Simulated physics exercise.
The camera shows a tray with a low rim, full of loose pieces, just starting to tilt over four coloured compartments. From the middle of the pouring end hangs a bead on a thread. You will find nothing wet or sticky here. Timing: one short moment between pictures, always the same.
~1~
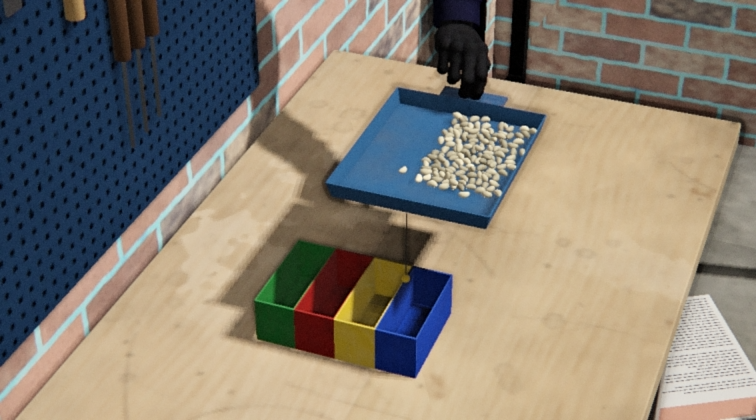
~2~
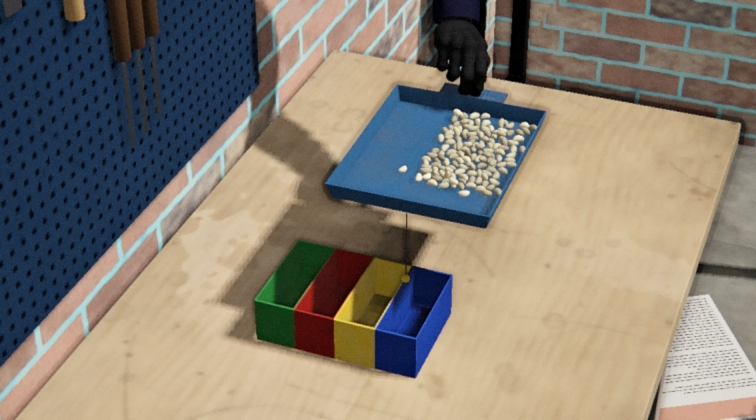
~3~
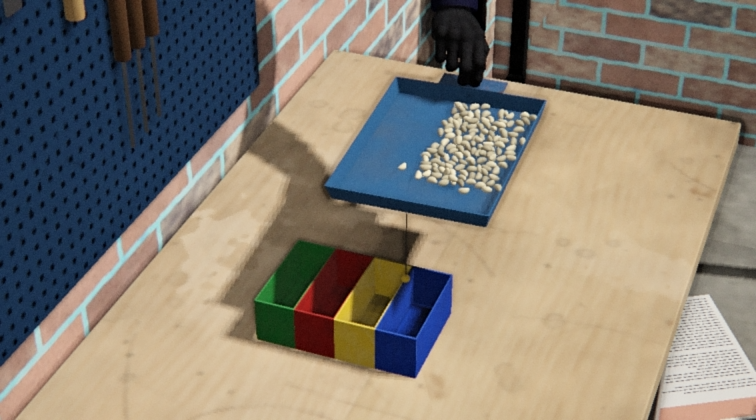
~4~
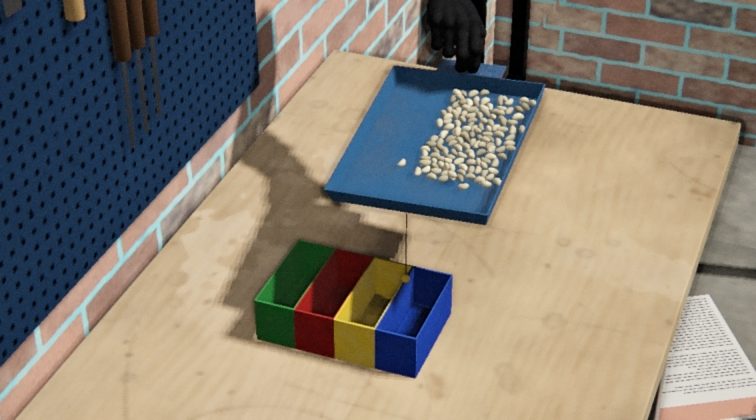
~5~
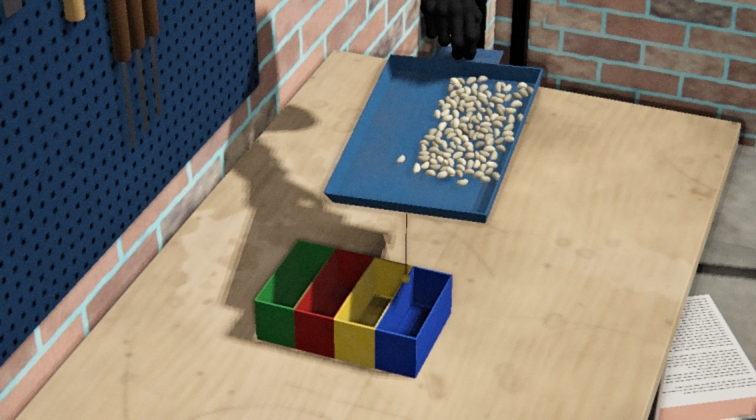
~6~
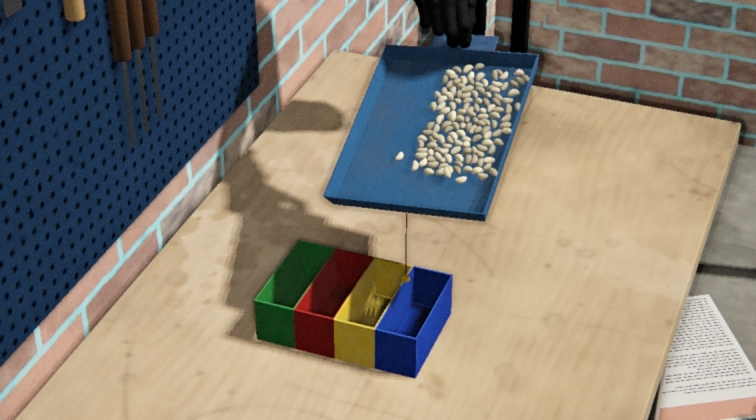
A black-gloved hand raises the far edge of a blue tray of white beans, steepening it toward the viewer while its near edge dips slightly at the left corner. Below, a bead hangs on a thread above a box with green, red, yellow and blue compartments from left to right. The fixed, elevated view shows a wooden workbench between brick walls, with tools on a blue pegboard at left.
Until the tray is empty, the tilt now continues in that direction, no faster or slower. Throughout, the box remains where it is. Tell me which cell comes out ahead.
I would say the red cell comes out ahead.
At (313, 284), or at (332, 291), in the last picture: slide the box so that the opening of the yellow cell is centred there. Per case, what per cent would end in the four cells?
Roughly 80 per cent the first time and 90 per cent the second.
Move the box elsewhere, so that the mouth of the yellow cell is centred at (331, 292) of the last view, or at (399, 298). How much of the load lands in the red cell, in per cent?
It comes to roughly 20 per cent in one try and roughly 30 per cent in the next.
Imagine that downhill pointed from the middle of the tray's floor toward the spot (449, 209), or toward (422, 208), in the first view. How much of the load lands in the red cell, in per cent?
The first try gives close to 0 percent; the next gives 0 percent.
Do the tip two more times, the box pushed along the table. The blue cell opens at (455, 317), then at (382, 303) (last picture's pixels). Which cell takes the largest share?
First green, then the yellow cell.
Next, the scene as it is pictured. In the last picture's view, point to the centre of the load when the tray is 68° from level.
Look close to (375, 201) in the last picture.
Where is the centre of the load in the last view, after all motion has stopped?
Around (336, 325).
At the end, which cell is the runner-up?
The answer is the yellow one.
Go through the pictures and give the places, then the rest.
In the first frame, corners of the pouring end near (332, 181) and (486, 214), level; middle of the load near (473, 152), white beans; bead on its thread near (406, 279); green cell near (275, 320); red cell near (315, 330); yellow cell near (355, 340); blue cell near (396, 350).
In the second frame, corners of the pouring end near (331, 182) and (486, 213), level; middle of the load near (473, 150).
In the third frame, corners of the pouring end near (331, 184) and (485, 212), tipped barely, lowest at the left corner; middle of the load near (473, 144).
In the fourth frame, corners of the pouring end near (330, 187) and (484, 211), tipped a little, lowest at the left corner; middle of the load near (472, 135).
In the fifth frame, corners of the pouring end near (329, 190) and (483, 210), tipped clearly, lowest at the left corner; middle of the load near (470, 127).
In the sixth frame, corners of the pouring end near (329, 193) and (481, 210), tipped clearly, lowest at the left corner; middle of the load near (467, 119); green cell near (275, 320); red cell near (315, 330); yellow cell near (355, 340); blue cell near (396, 350).
Shortly afterwards, tray tipped steeply; the bulk on the tray; a little falling or outside the box.
Next, tray tipped past a quarter turn; near a quarter on the tray; near a quarter in the red cell; a little in the yellow cell; a little in the green cell; only a few in the blue cell; near a quarter falling or outside the box.
Some moments later, tray tipped past a quarter turn; near half in the red cell; near a quarter in the yellow cell; a little in the green cell; a little in the blue cell; a little falling or outside the box.
In the end, tray tipped past a quarter turn; near half in the red cell; near a quarter in the yellow cell; a little in the green cell; a little in the blue cell; a little outside the box.
